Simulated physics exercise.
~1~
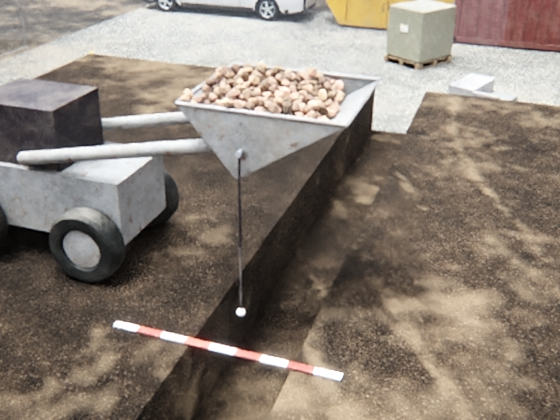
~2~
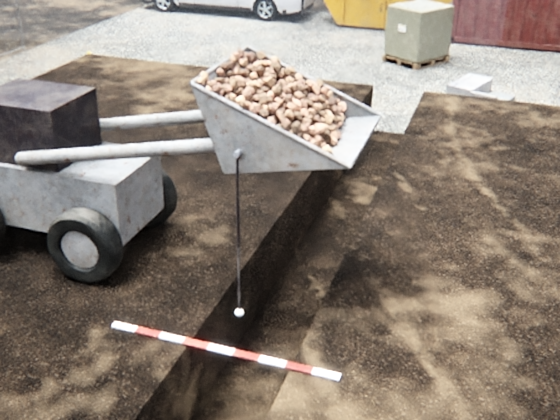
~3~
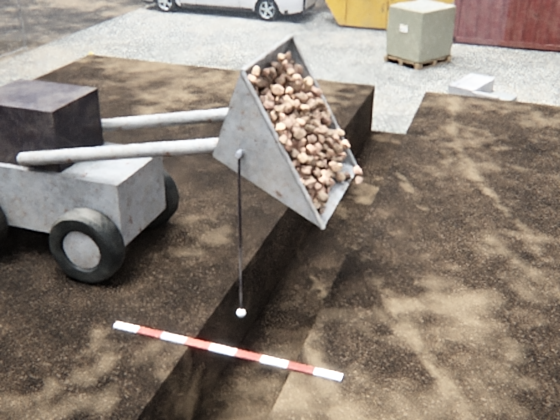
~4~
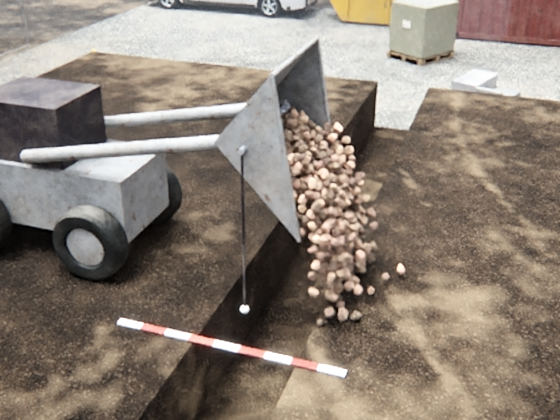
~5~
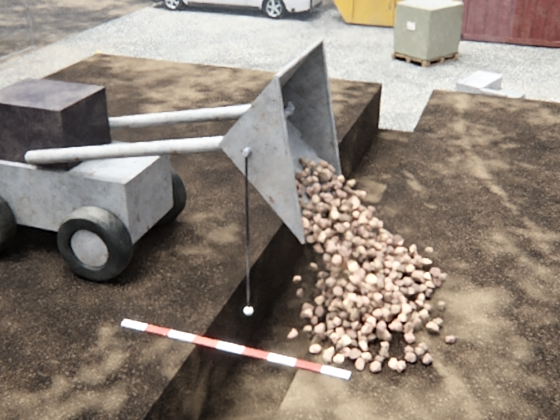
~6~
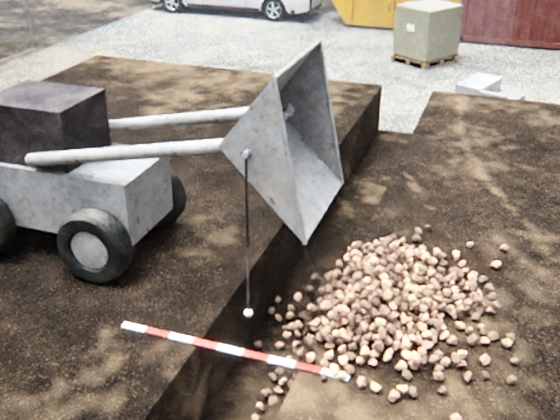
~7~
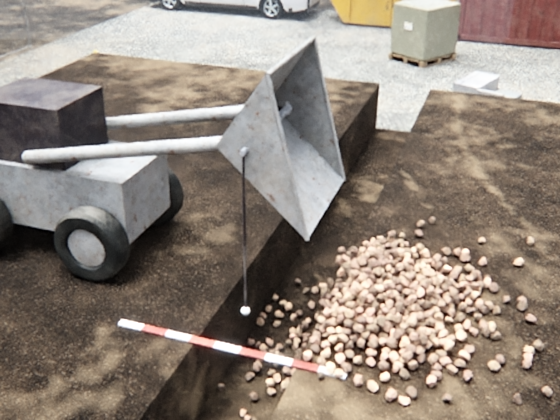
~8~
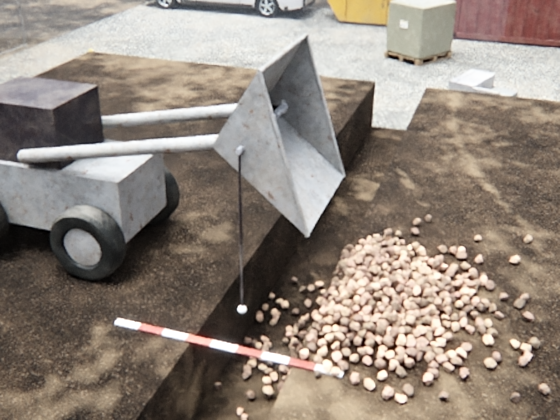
A grey bucket heaped with pinkish-brown stones hangs from two arms of a small grey, block-like loader on the left, seen from above at an angle beside a trench in dark soil. A red and white striped bar spans the trench, with a white ball hanging above it, and a gravel yard with a parked car lies behind. The bucket tips forward to the right, and the stones slide to its lip and pour out in a dense stream. They spread across the ground, mostly beyond the trench, with some around the bar. The emptied bucket stays steeply tilted above the scattered pile.
